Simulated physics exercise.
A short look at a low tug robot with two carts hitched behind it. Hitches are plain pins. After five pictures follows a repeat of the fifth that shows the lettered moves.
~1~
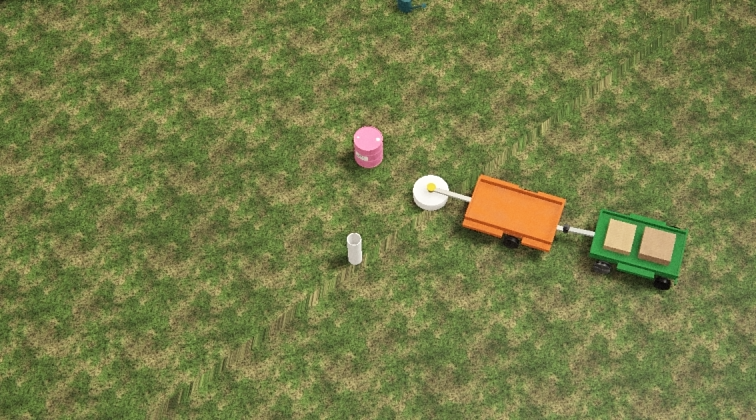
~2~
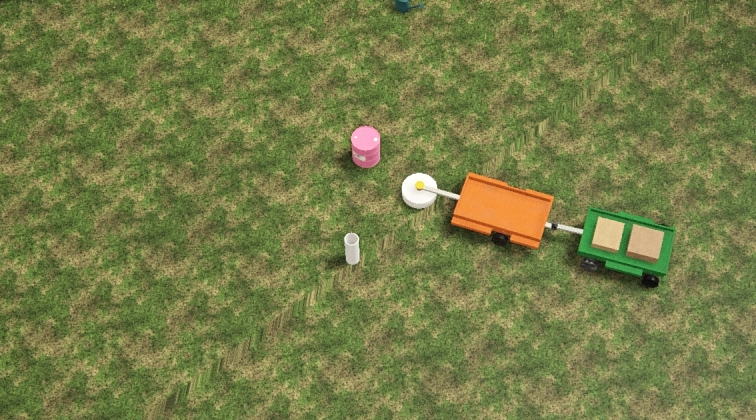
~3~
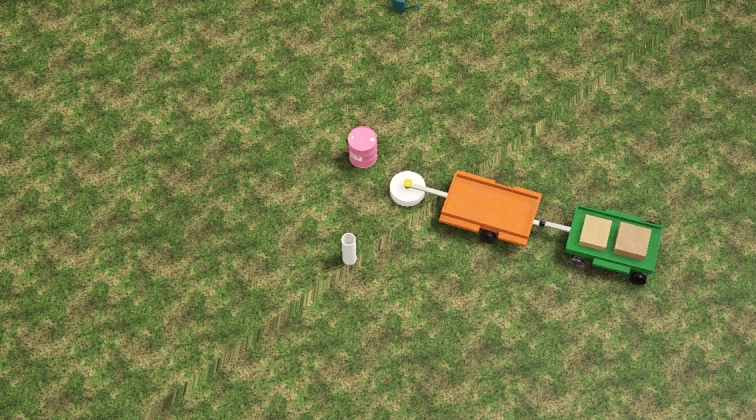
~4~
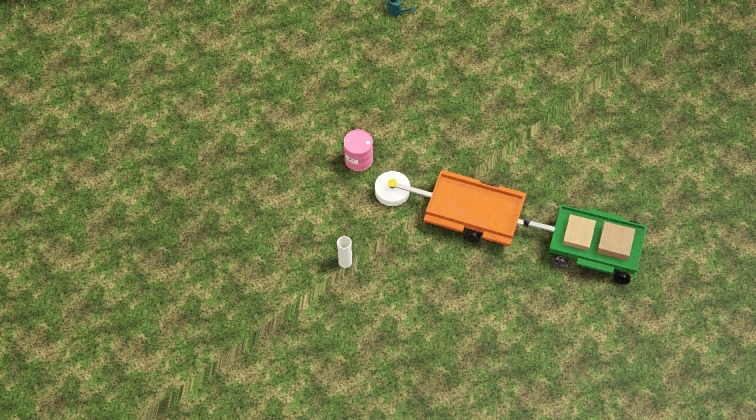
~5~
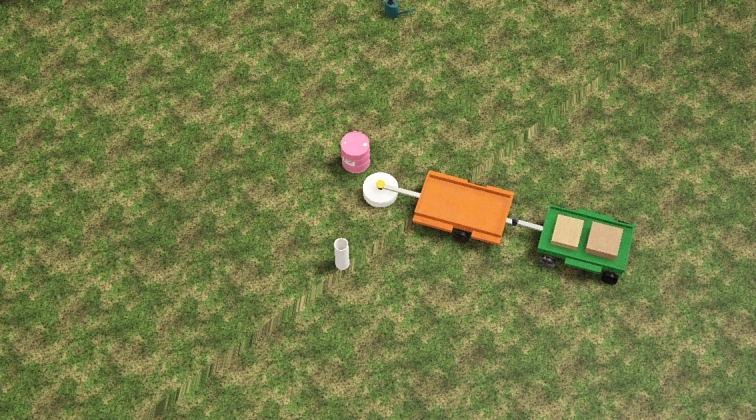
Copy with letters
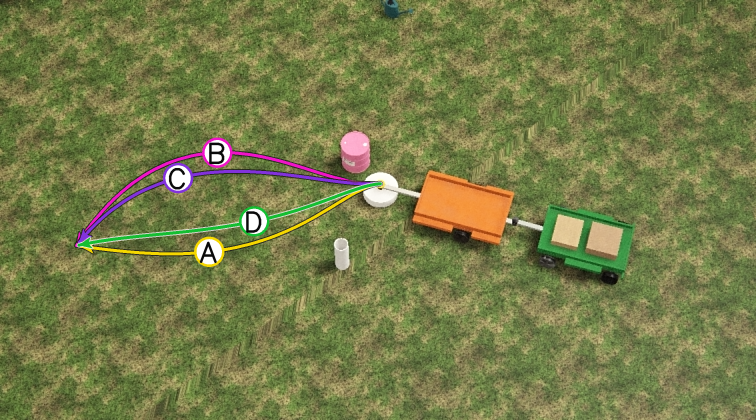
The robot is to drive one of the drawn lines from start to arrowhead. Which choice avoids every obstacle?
Choose route D.
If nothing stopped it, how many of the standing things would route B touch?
It touches one.
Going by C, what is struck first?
First the pink keg.
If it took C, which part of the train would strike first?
It is the orange cart.
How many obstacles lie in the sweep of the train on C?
One.
On the copy, A from (381, 184) via (236, 247) to (81, 246); B from (381, 184) via (217, 153) to (76, 246); C from (381, 184) via (224, 172) to (79, 242); D from (381, 184) via (234, 225) to (79, 245).
On D. First, robot (279, 221), last cart (488, 211).
Then, robot (173, 238), last cart (384, 207).
Finally, robot (79, 251), last cart (291, 217); nothing has been touched.
By contrast, A meets the white post; B meets the pink keg; C meets the pink keg.
